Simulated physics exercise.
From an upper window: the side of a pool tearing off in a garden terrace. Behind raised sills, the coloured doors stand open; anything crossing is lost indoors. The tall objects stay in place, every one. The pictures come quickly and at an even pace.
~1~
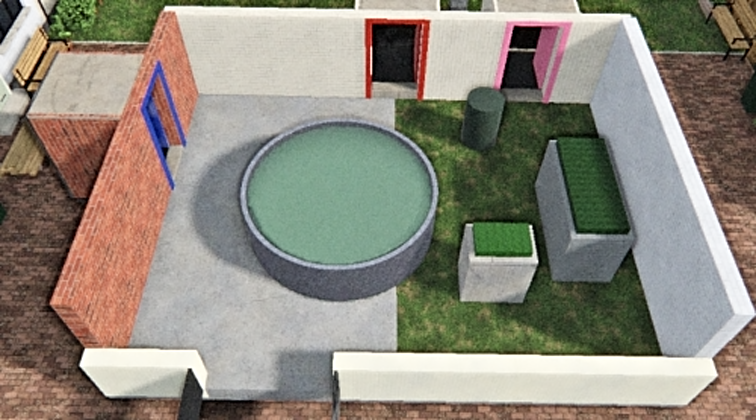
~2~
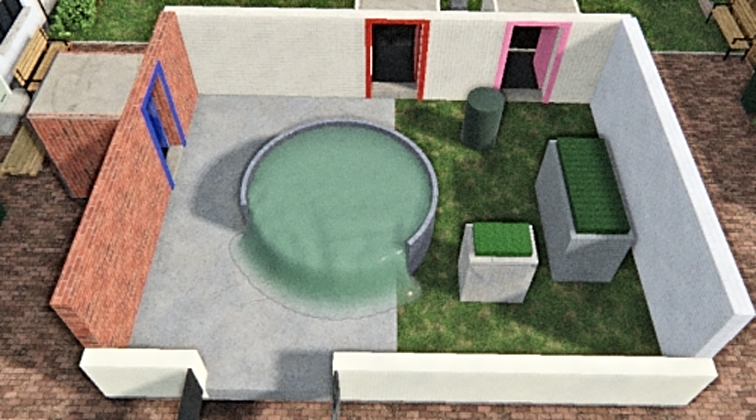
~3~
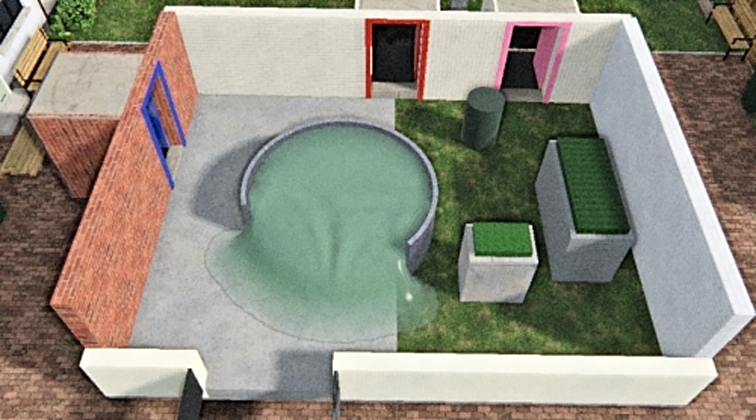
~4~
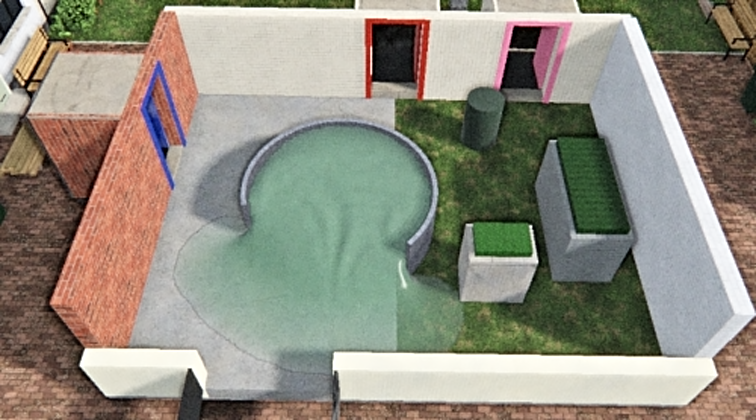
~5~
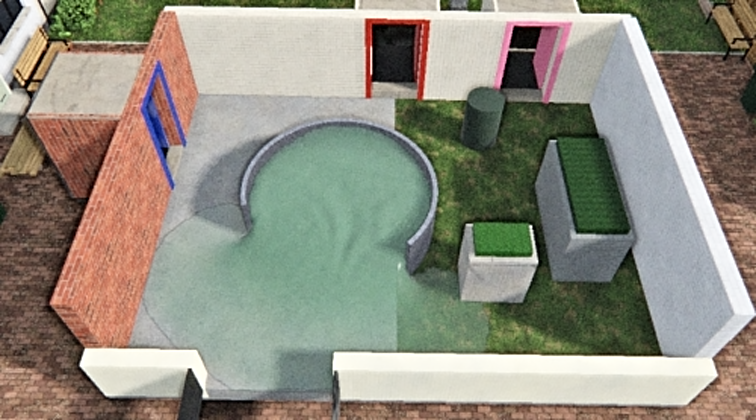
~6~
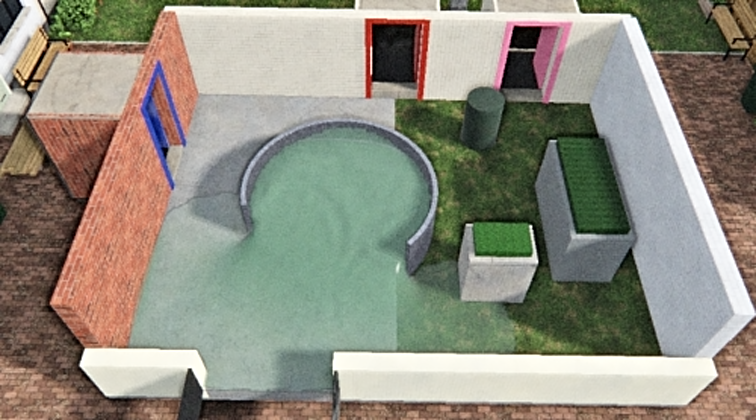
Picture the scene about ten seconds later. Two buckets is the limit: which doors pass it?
As I see it, the pink door does not top two buckets; the red door does not top two buckets; the blue door does not top two buckets.
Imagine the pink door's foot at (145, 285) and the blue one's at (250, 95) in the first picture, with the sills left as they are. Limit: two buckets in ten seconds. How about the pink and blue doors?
Result: Pink goes beyond the limit, and blue goes beyond the limit.
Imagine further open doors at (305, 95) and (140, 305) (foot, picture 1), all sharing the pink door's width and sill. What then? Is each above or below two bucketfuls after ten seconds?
Taken in sequence: Not exceeded, then exceeded.
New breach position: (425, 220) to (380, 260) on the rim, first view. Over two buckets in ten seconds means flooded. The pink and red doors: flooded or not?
Well, the pink one crosses the threshold, and the red one comes up short too.
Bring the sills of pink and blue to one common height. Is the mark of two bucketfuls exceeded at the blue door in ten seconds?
Note: Blue door gets less than that.
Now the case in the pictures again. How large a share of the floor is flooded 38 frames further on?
About 85 per cent.
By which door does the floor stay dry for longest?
The one in pink.
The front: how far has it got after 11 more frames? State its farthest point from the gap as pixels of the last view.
Near (661, 381).
A moment on, water covers 35 % of the floor; the pink door not reached, the red door not reached, the blue door wet at the sill, nothing in.
Next, water covers 45 % of the floor; the pink door not reached, the red door not reached, the blue door wet at the sill, nothing in.
Then, water covers 60 % of the floor; the pink door not reached, the red door not reached, the blue door wet at the sill, nothing in.
Later, water covers 85 % of the floor; the pink door not reached, the red door wet at the sill, nothing in, the blue door wet at the sill, nothing in.
In the end, water covers 100 % of the floor; the pink door wet at the sill, nothing in, the red door wet at the sill, nothing in, the blue door under two buckets in.
